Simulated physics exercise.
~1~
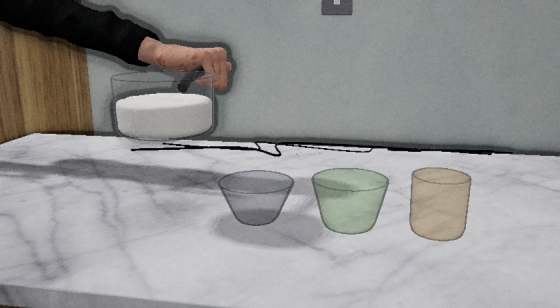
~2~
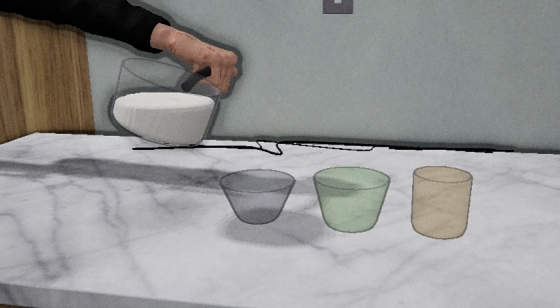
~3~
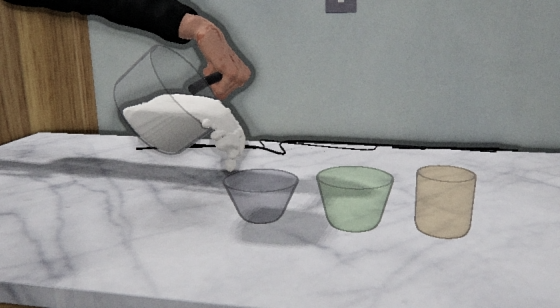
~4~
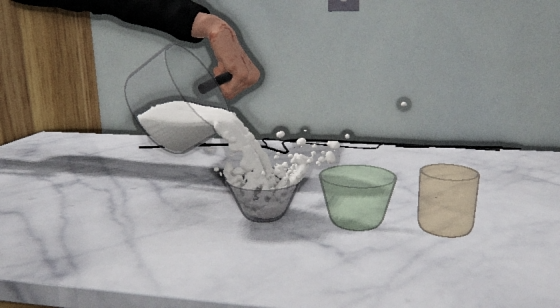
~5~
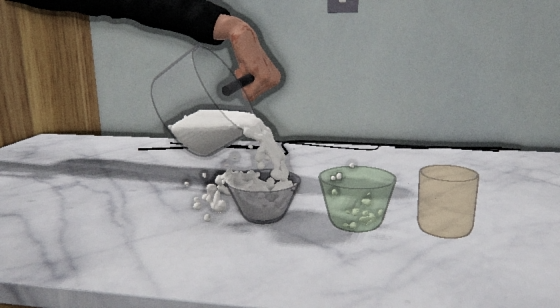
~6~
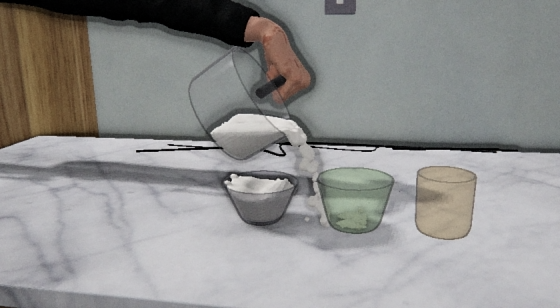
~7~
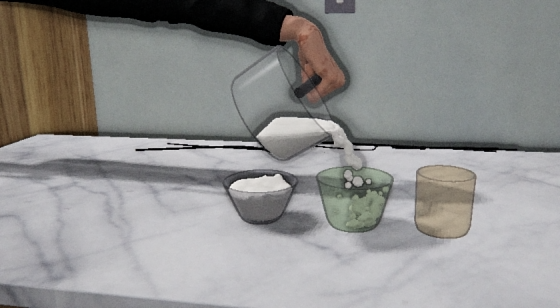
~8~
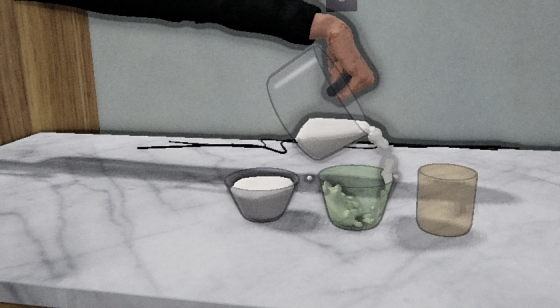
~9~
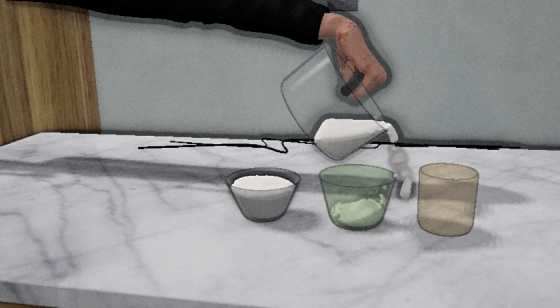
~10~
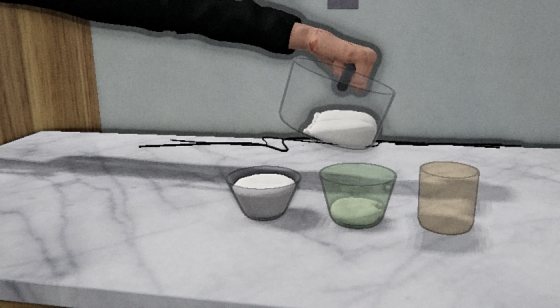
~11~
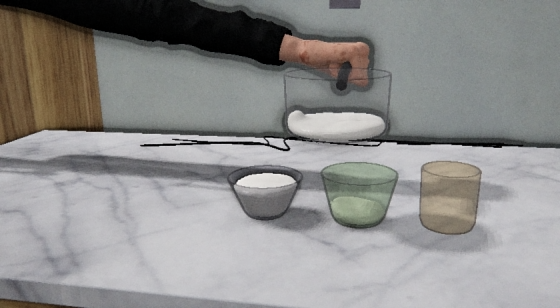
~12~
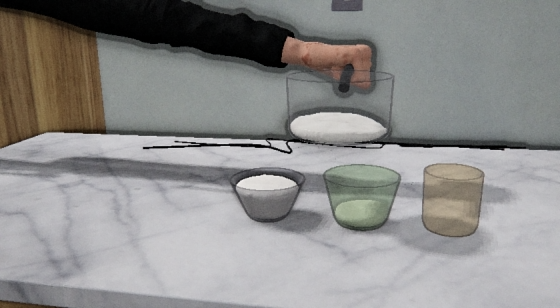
A hand in a dark sleeve holds a clear saucepan of white milk above the left side of a marble work surface, seen from the front against a grey wall with wood at the left. Below stand a grey wide cup, a green wide cup and a tan mug, left to right. The saucepan tips rightwards and milk pours into the grey cup, splashing drops around it. Still tilted, it moves right, and the stream passes into the green cup. The hand then levels the saucepan, leaving the grey cup nearly full, the green partly filled, the mug seemingly empty and milk still in the saucepan.
